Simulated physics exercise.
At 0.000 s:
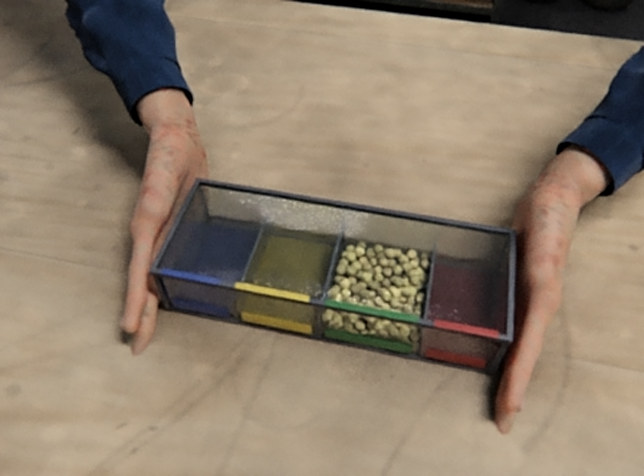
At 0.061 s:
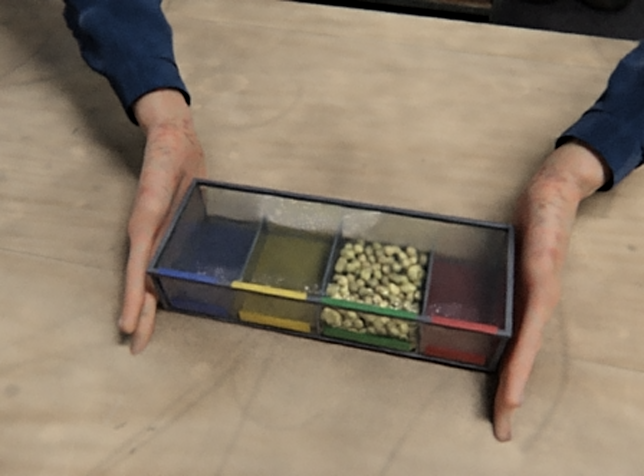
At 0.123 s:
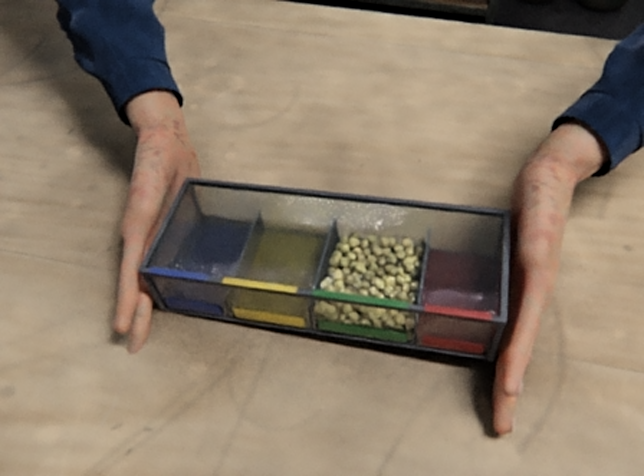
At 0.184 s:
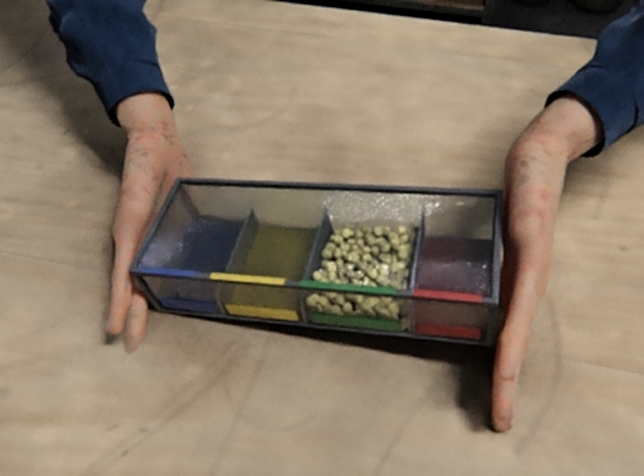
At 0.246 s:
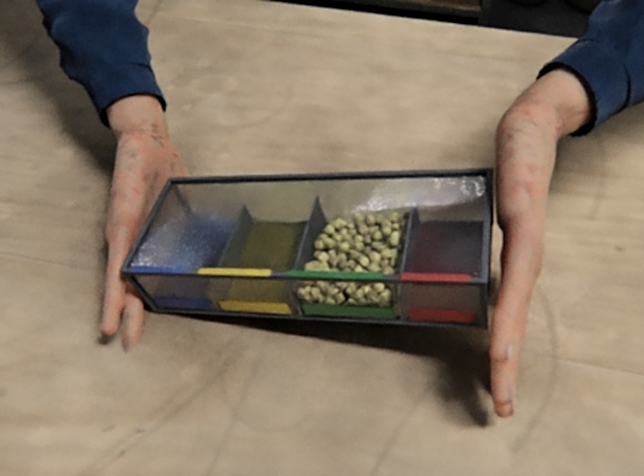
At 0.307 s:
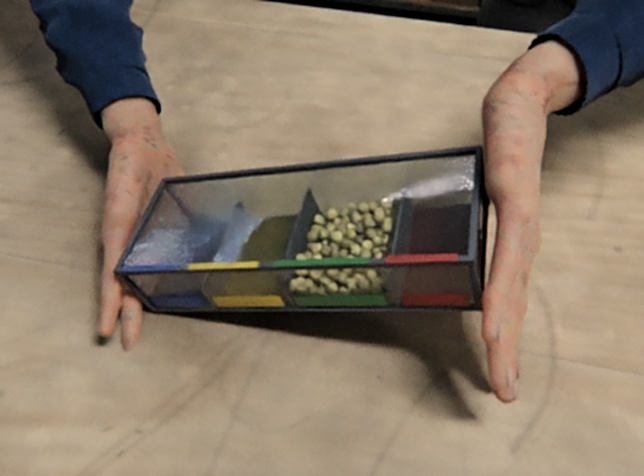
Two hands in dark blue sleeves hold a clear, dark-edged box by its ends above a pale wooden table, seen from above and in front by a still camera. Its four compartments are marked blue, yellow, green and red from left to right, with pale green beans filling only the green one. The hands steadily raise the right end, tilting the box down toward the left, while the beans stay in their compartment.
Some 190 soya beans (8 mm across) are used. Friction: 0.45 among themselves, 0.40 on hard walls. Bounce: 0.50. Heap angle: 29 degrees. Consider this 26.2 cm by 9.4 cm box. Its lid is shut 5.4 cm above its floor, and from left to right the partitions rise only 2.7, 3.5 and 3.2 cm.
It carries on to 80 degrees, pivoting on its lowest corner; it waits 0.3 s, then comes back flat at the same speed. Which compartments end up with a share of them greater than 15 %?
Red: Not greater. Blue: Greater. Green: Greater. Yellow: Not greater.
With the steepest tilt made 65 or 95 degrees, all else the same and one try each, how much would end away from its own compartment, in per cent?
First try: Around 10 %; second try: Around 80 %.
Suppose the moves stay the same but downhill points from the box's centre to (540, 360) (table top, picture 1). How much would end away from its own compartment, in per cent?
My guess is roughly 30 percent.
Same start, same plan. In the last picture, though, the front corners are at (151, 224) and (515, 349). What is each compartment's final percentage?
Per cent by compartment: Red 40, blue 0, green 60, yellow 0.
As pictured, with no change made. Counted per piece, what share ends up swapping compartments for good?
Around 25 per cent.
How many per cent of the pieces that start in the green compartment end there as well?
Close to 70 in a hundred.
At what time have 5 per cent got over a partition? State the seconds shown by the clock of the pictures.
At about 1.15 s.
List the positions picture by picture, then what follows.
In the first frame, box tilt 0 degrees, front corners at (156, 270) and (506, 336); green 100 %.
In the second frame, box tilt 1 degrees, front corners at (153, 270) and (505, 332).
In the third frame, box tilt 5 degrees, front corners at (145, 269) and (500, 318), lowest corner left front.
In the fourth frame, box tilt 10 degrees, front corners at (136, 269) and (492, 300), lowest corner left front.
In the fifth frame, box tilt 14 degrees, front corners at (127, 269) and (481, 279), lowest corner left front.
In the sixth frame, box tilt 19 degrees, front corners at (120, 270) and (468, 258), lowest corner left front; green 100 %. The box's pace is about 80 degrees a second.
After 1.34 s, tilt 80 degrees; blue 10 %, green 85 %, yellow 5 %.
After 2.02 s, tilt 40 degrees; blue 25 %, green 75 %, yellow 5 %.
After 2.75 s, tilt 0 degrees; blue 25 %, green 75 %, yellow 5 %.
At rest (3.6 s), red 0 %, blue 25 %, green 75 %, yellow 5 %.
